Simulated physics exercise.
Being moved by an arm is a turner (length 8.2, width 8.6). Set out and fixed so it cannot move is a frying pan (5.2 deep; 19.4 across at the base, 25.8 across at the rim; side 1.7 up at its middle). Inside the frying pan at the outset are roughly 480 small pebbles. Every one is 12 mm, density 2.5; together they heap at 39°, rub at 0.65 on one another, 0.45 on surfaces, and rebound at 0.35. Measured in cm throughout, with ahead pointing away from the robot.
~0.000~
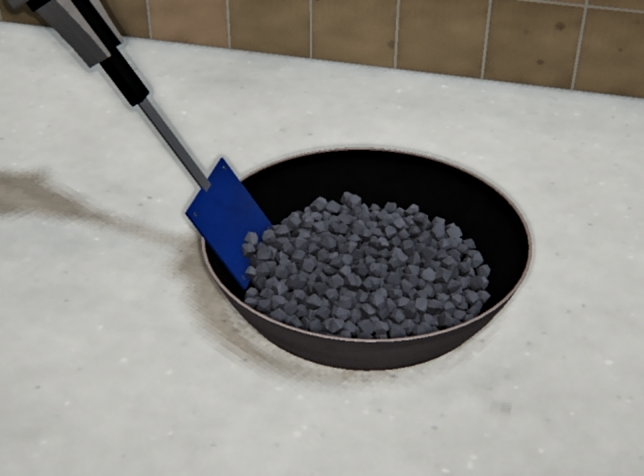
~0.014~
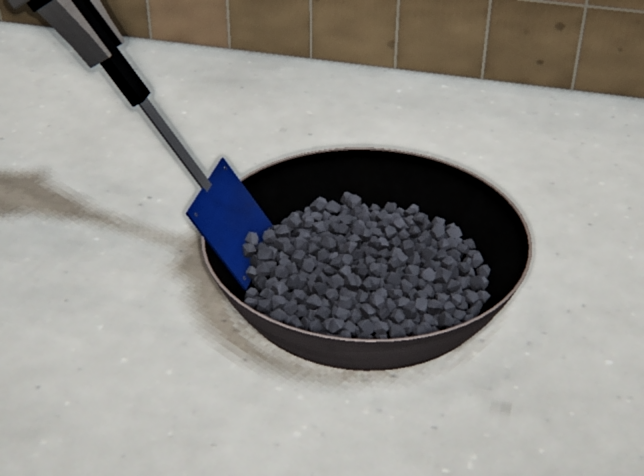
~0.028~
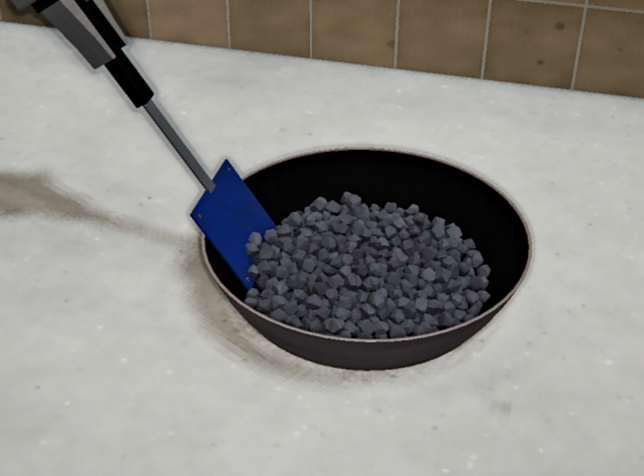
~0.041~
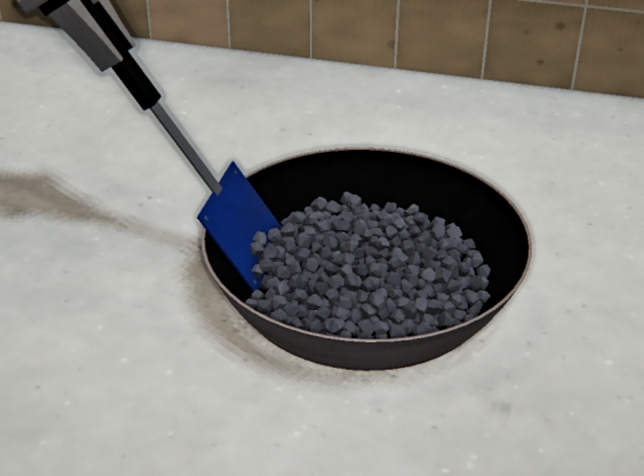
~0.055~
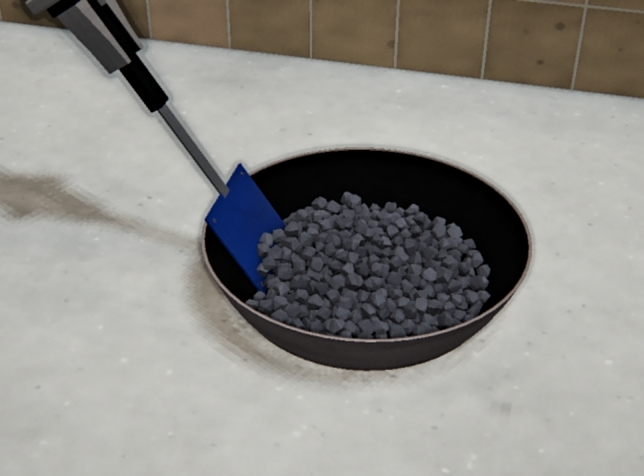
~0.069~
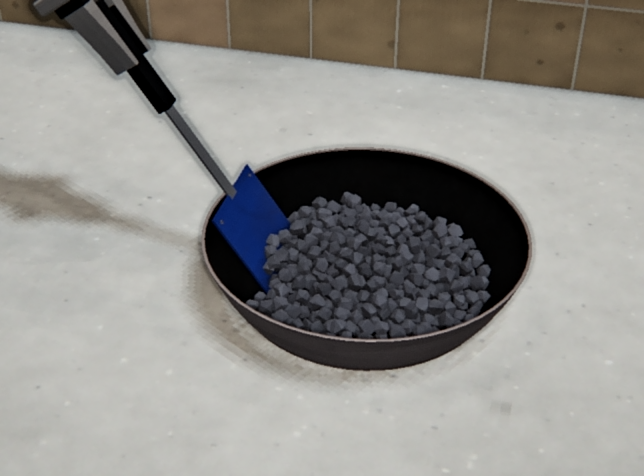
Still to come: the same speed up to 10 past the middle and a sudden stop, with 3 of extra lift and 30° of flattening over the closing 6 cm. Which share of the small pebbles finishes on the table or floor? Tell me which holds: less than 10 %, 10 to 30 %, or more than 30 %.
10 to 30 % holds.
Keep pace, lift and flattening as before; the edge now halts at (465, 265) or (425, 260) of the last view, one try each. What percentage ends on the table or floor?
Around 0 per cent for the first try and 0 per cent for the second.
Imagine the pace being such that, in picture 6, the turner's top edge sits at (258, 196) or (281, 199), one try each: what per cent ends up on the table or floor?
Roughly 30 per cent, then roughly 35 per cent.
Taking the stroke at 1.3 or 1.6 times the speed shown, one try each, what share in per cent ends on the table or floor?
Estimates, in order: 20 % and 30 %.
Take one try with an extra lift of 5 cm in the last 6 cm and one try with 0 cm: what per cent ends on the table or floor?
Result: Approx. 25 % and 10 %, one try each.
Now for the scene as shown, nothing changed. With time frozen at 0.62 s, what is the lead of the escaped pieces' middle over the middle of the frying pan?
Distance ahead of centre: Approx. 16 cm.
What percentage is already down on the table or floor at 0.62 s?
Share at that moment: About 15 %.
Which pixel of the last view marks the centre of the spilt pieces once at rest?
Around (573, 324).
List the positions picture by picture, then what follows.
In the first frame, turner top edge at (204, 184), sloping 56°; upper third of the load around (363, 258), from x 250 to 485, top at y 200; 480 in the frying pan.
In the second frame, turner top edge at (205, 184), sloping 56°; upper third of the load around (362, 257), from x 250 to 485, top at y 200.
In the third frame, turner top edge at (209, 186), sloping 56°; upper third of the load around (362, 257), from x 250 to 485, top at y 200.
In the fourth frame, turner top edge at (216, 188), sloping 56°; upper third of the load around (362, 256), from x 250 to 485, top at y 200.
In the fifth frame, turner top edge at (223, 190), sloping 56°; upper third of the load around (363, 254), from x 250 to 485, top at y 200.
In the sixth frame, turner top edge at (230, 191), sloping 56°; upper third of the load around (364, 255), from x 250 to 485, top at y 200; 480 in the frying pan.
After 0.21 s, sloping 56°, highest piece 5 above the table; 480 in the frying pan.
After 0.35 s, sloping 46°, highest piece 7 above the table; 480 in the frying pan.
After 0.62 s, sloping 26°, highest piece 8 above the table; 396 in the frying pan, 64 on the table or floor, 20 on the blade or in flight.
After 1.67 s, sloping 26°, highest piece 7 above the table; 393 in the frying pan, 87 on the table or floor.
At rest, 393 in the frying pan, 87 on the table or floor. That is 18 % on the table or floor.
